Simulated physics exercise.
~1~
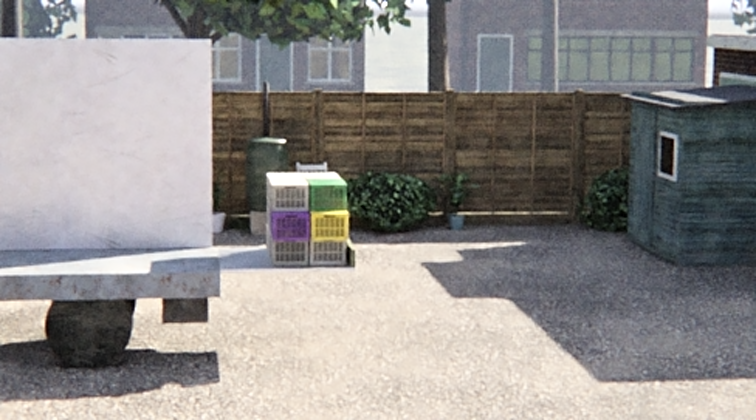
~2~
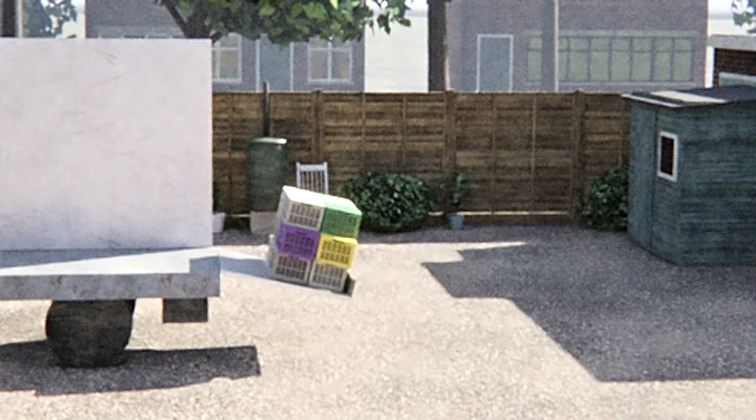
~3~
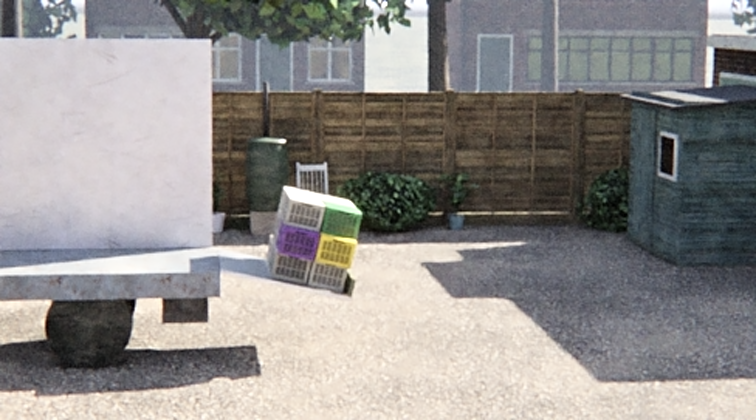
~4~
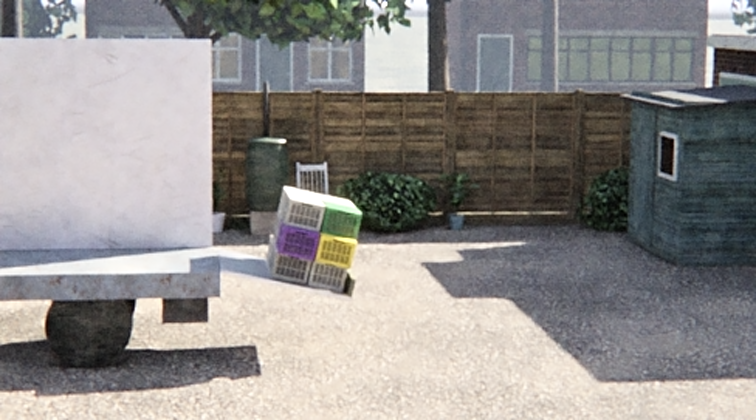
Stacked crates tilting to the right with the lorry's tail lift in a gravel yard, then holding still, none falling off.
